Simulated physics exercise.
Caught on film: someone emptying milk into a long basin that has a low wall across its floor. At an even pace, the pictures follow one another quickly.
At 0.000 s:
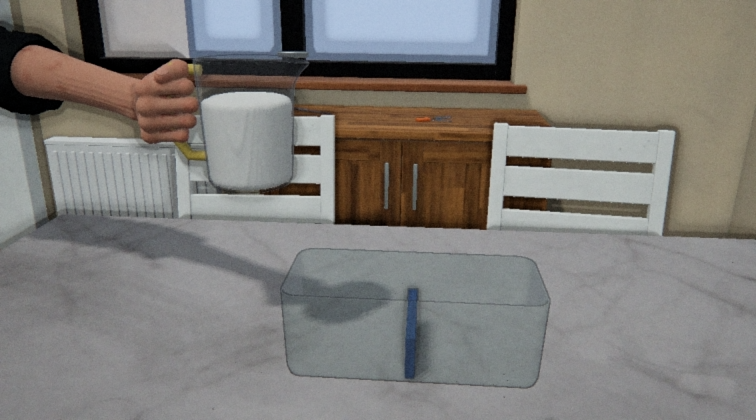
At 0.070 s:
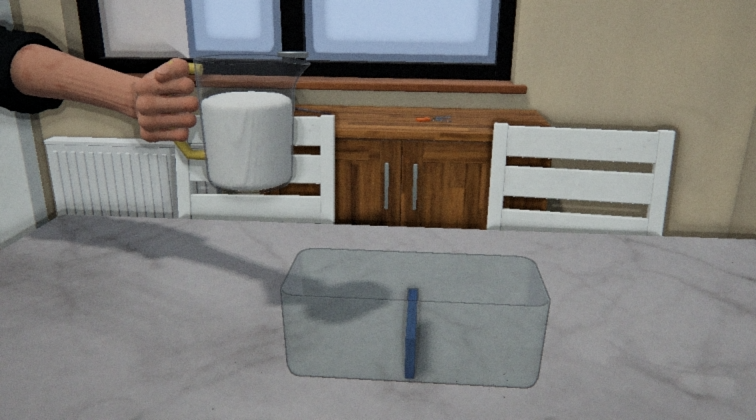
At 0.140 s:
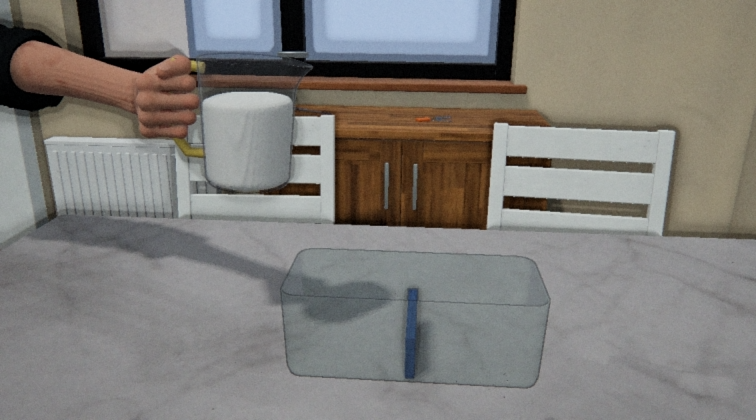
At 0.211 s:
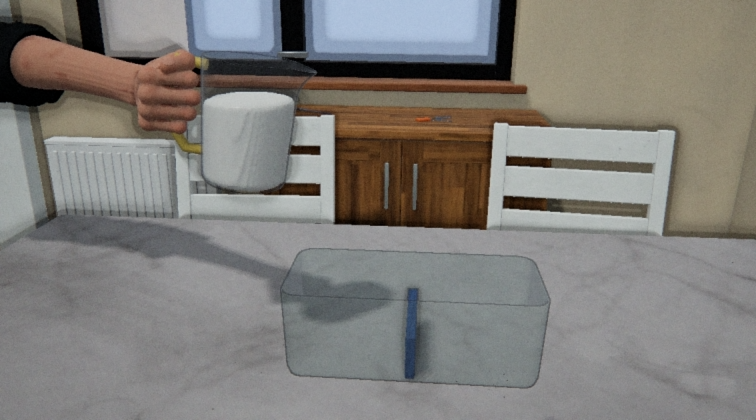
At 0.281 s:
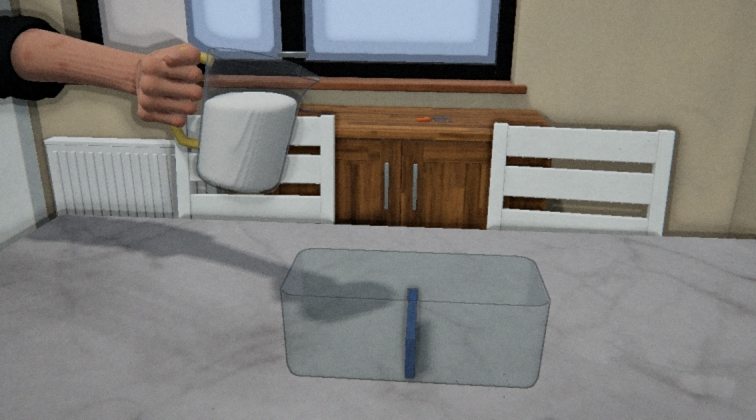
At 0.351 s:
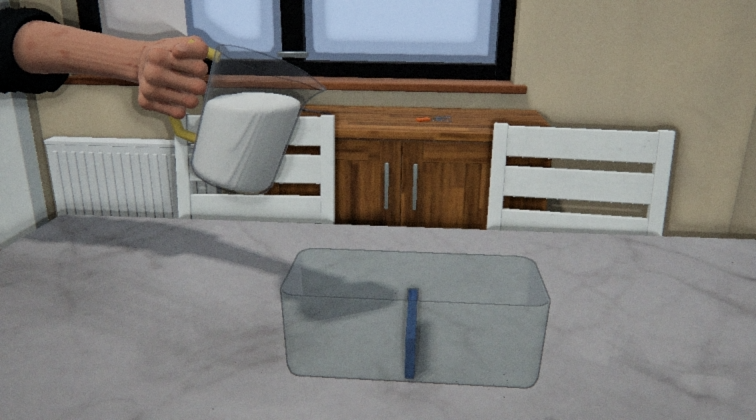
In a room with a marble-topped table and white chairs, a hand held a clear jug of milk above and left of a long see-through basin, then slowly tilted it a little to the right.
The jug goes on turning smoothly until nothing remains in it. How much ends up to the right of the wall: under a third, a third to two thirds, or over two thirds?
Lower than a third.
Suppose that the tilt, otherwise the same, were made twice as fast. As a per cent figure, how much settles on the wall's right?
Roughly 5 %.
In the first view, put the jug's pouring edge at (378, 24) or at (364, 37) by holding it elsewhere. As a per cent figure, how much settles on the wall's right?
The first gives 85 %, the second 70 %.
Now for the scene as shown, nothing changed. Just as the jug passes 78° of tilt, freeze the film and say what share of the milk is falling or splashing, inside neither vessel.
It works out to about 15 percent.
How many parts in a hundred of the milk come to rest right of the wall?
Some 0 per cent.
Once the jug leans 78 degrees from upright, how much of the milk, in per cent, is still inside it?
Close to 85 per cent.
A moment on, the jug is tipped on its side and 83 per cent is still to pour, 2 is left of the wall and 0 right of it.
Next, the jug is tipped right over and 20 per cent is still to pour, 55 is left of the wall and 0 right of it.
Then the jug is tipped right over and 0 per cent is still to pour, 89 is left of the wall and 2 right of it.
Later the jug is tipped right over and 0 per cent is still to pour, 90 is left of the wall and 2 right of it.
In the end 90 per cent lies left of the wall, 2 right of it and 7 outside.
